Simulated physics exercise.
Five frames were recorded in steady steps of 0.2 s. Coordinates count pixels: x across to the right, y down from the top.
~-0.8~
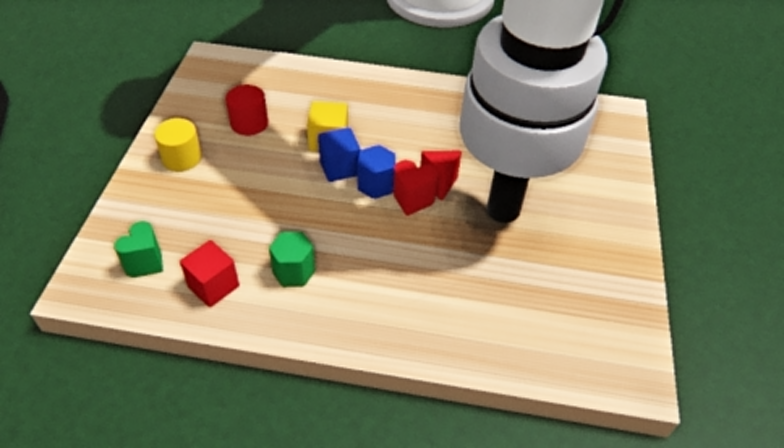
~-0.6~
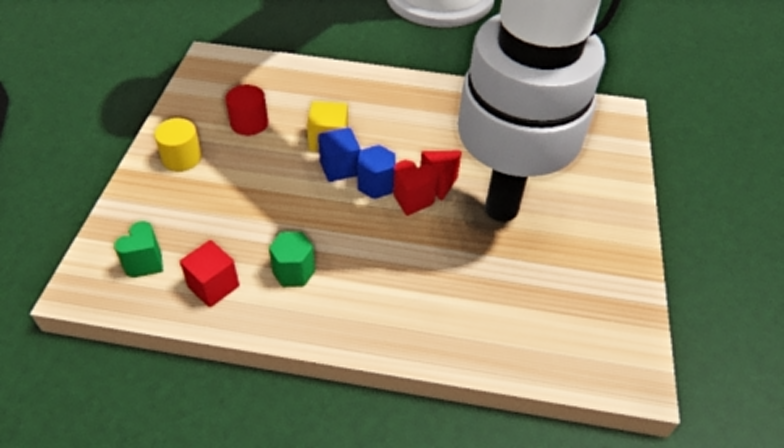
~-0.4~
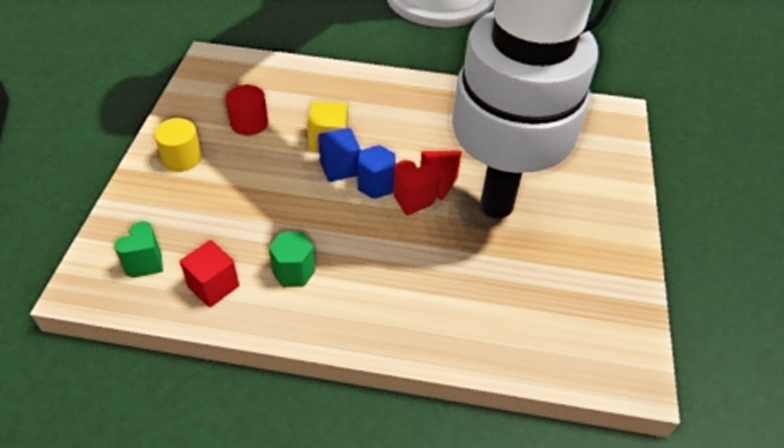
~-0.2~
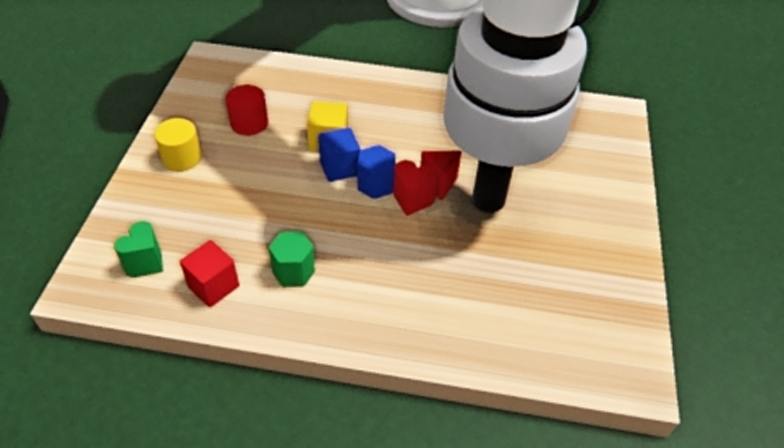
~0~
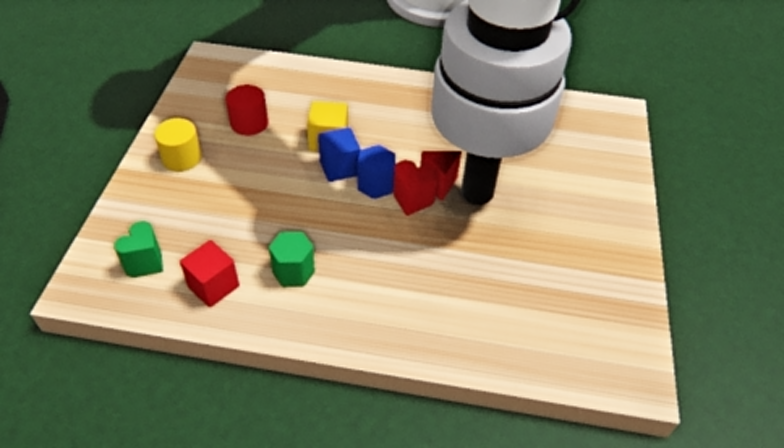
On a wooden board, a robot arm's black-tipped bar moving slightly left and away toward a still cluster of coloured blocks.
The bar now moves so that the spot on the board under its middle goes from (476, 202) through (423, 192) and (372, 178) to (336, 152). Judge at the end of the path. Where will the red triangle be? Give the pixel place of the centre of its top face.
It comes to (405, 140).
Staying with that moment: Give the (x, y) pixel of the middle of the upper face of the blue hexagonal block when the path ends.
At roughly (340, 166).
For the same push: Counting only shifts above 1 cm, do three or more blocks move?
In short: Yes.
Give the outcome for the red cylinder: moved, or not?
Once the path ends, it is where it was.
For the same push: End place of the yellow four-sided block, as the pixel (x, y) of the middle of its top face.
I expect it at (315, 101).
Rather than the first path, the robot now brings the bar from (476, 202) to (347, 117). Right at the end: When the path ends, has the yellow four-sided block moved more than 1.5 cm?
Short answer: No.
The first path, step by step. One third of the way, bar (422, 182); blue hexagonal block (362, 162), turned 50° clockwise; red heart (391, 179), turned 55° anticlockwise; red triangle (415, 145), turned 40° clockwise.
Two thirds of the way, bar (372, 169); blue four-sided block (336, 139); blue hexagonal block (343, 166), turned 70° clockwise; red heart (381, 185), turned 95° anticlockwise; red triangle (405, 140), turned 80° clockwise.
At the end, bar (336, 142); red cylinder unmoved; yellow four-sided block (315, 101); blue four-sided block (301, 129); blue hexagonal block (340, 166), turned 65° clockwise; red heart (381, 185), turned 95° anticlockwise; red triangle (405, 140), turned 80° clockwise.
